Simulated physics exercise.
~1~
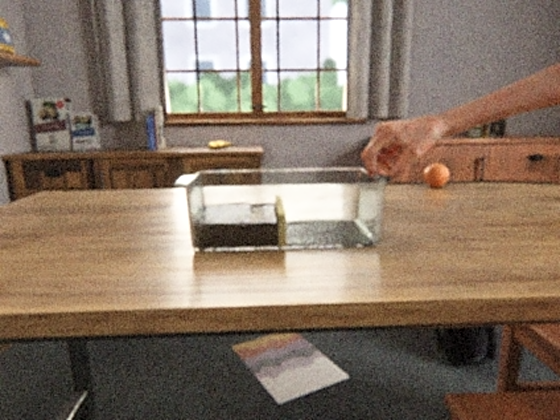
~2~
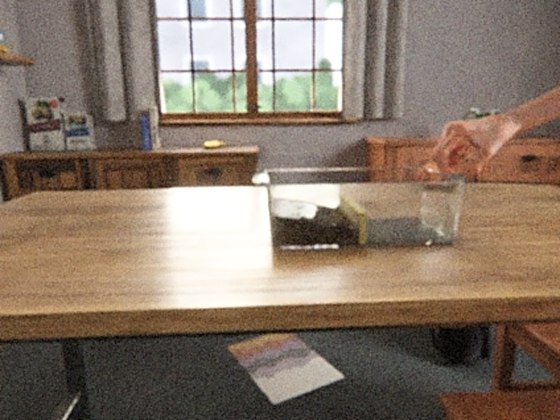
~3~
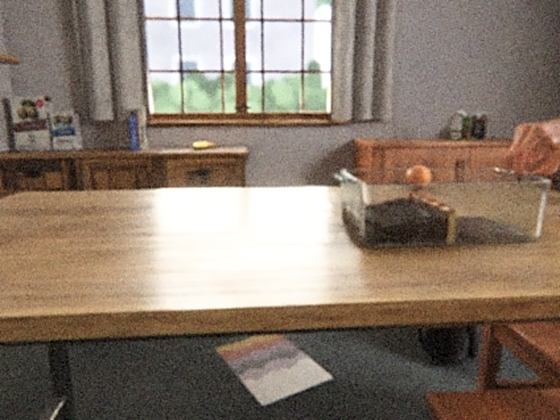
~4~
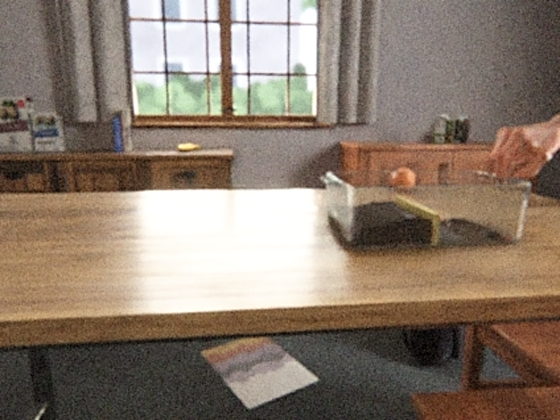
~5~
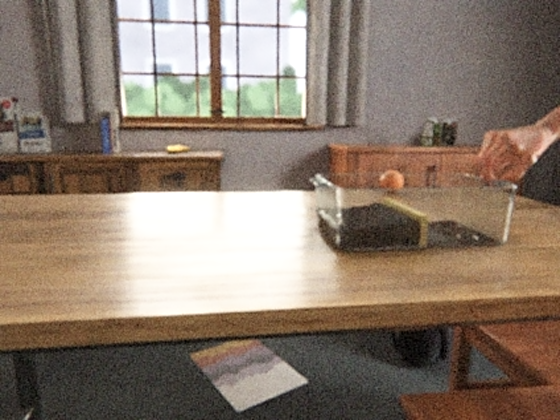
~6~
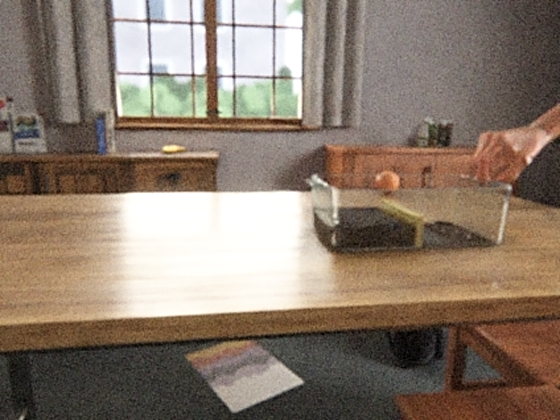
A clear glass tub with an upright yellowish divider sits on a long wooden table, seen from the front in a grey-walled room with a curtained window, wooden cabinets and an orange ball behind. Dark wine fills the left side of the tub, and a patterned sheet lies on the floor below. A hand at the right end pulls the tub rightward across the table. The wine stirs, and a little ends up right of the divider, with none spilling out. The view drifts slightly right as the tub comes to rest, the hand still beside it.
